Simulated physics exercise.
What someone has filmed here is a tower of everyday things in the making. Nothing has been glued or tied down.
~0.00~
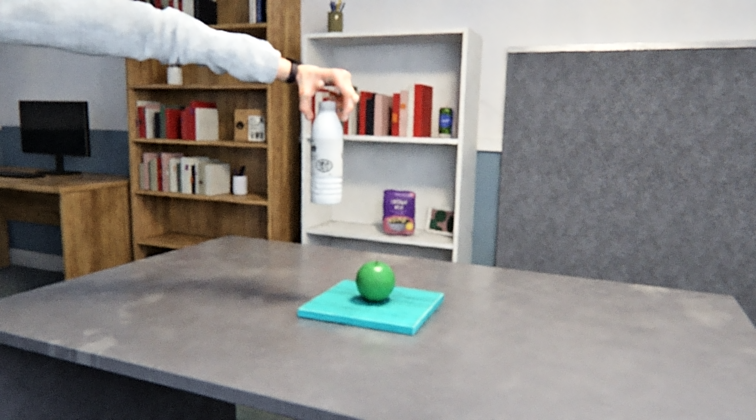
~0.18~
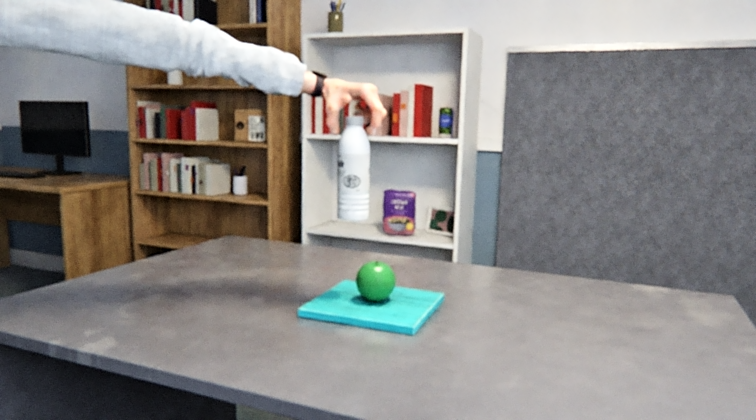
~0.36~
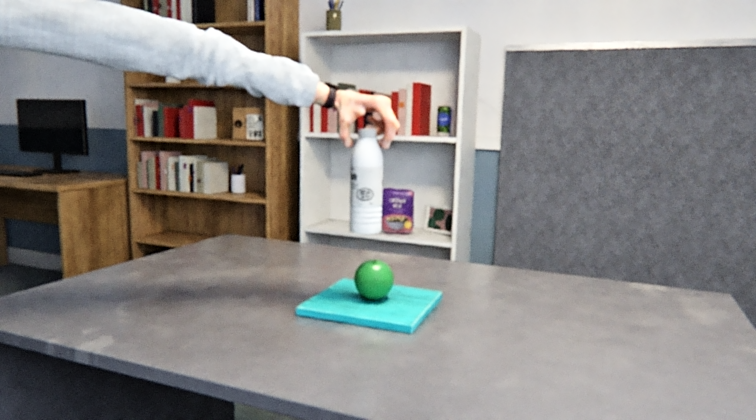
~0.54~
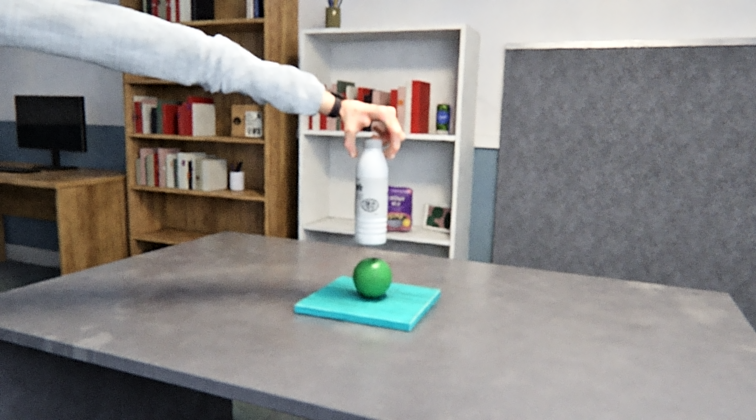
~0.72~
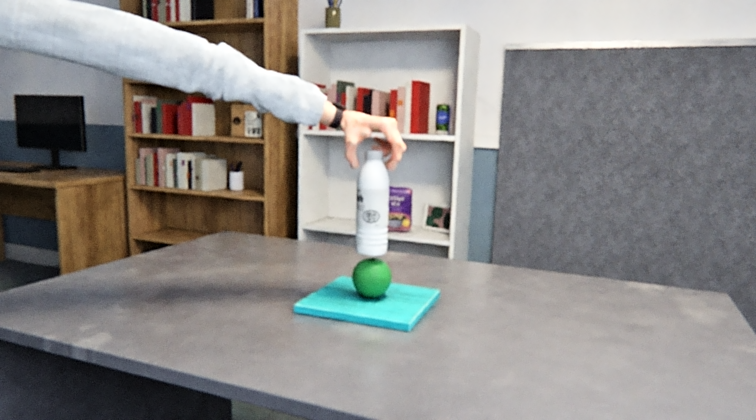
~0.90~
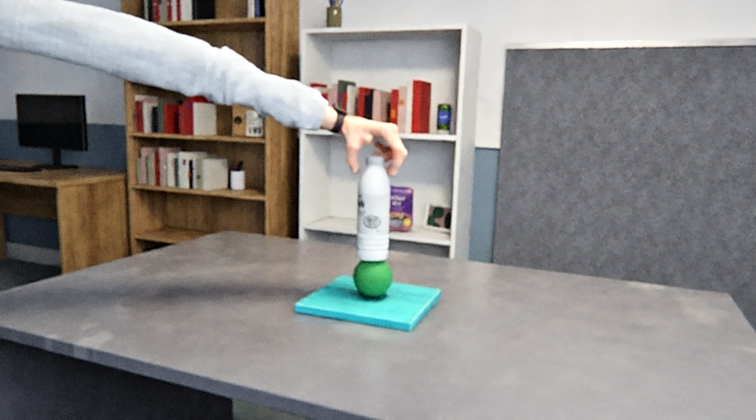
In a room with bookshelves, a desk with a monitor and a grey panel behind, a grey table is seen from its front, slightly above. A green apple sits on a turquoise square slab on the tabletop, while a hand in a light blue sleeve holds a white bottle above. The arm, reaching from the left, moves the bottle rightward and lowers it upright onto the apple, still gripping its top.
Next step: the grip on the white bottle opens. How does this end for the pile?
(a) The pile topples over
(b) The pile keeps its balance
a.
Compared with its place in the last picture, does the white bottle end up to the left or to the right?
Toward the left-hand side.
After 1.50 s, white bottle turned 41° from how it was put near (340, 215).
After 1.60 s, white bottle now fallen.
After 1.80 s, things are still on the move.
In the end (4.0 s), fallen, white bottle; the other 2 unmoved. At the end, from the last picture's camera, white bottle near (279, 274). The pile gives way.
